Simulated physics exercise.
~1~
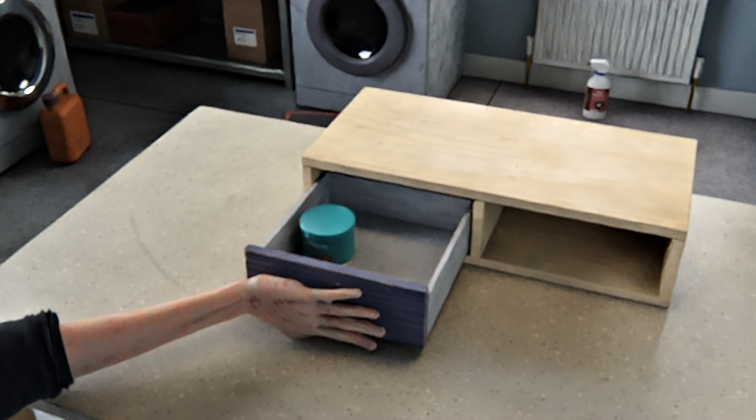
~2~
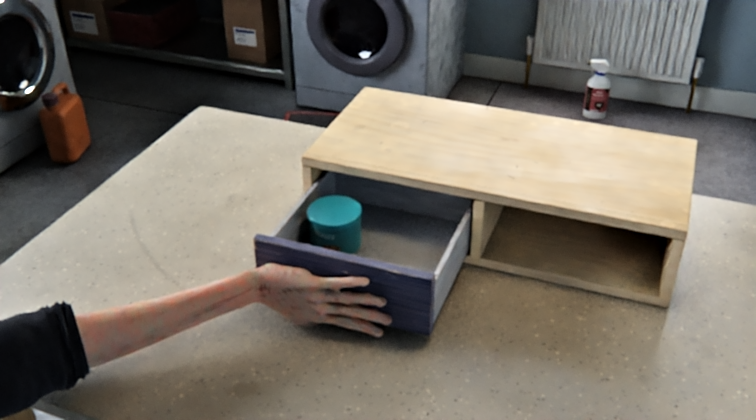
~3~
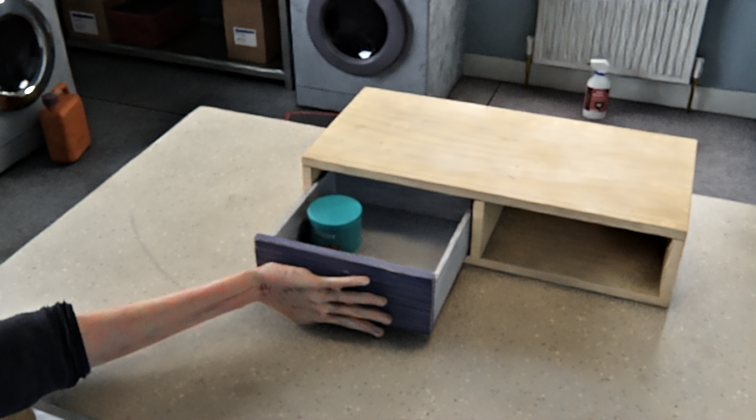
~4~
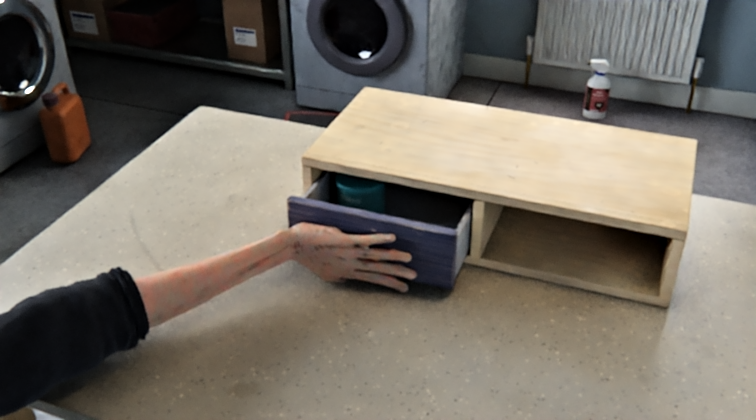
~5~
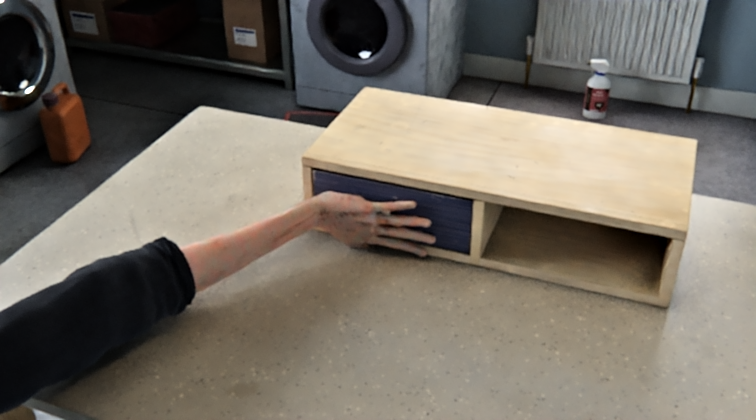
The purple-fronted drawer of a low wooden cabinet stood open with a turquoise tin inside, and a hand pushed it in, first slightly, then farther, carrying the tin under the top until the drawer was fully closed.
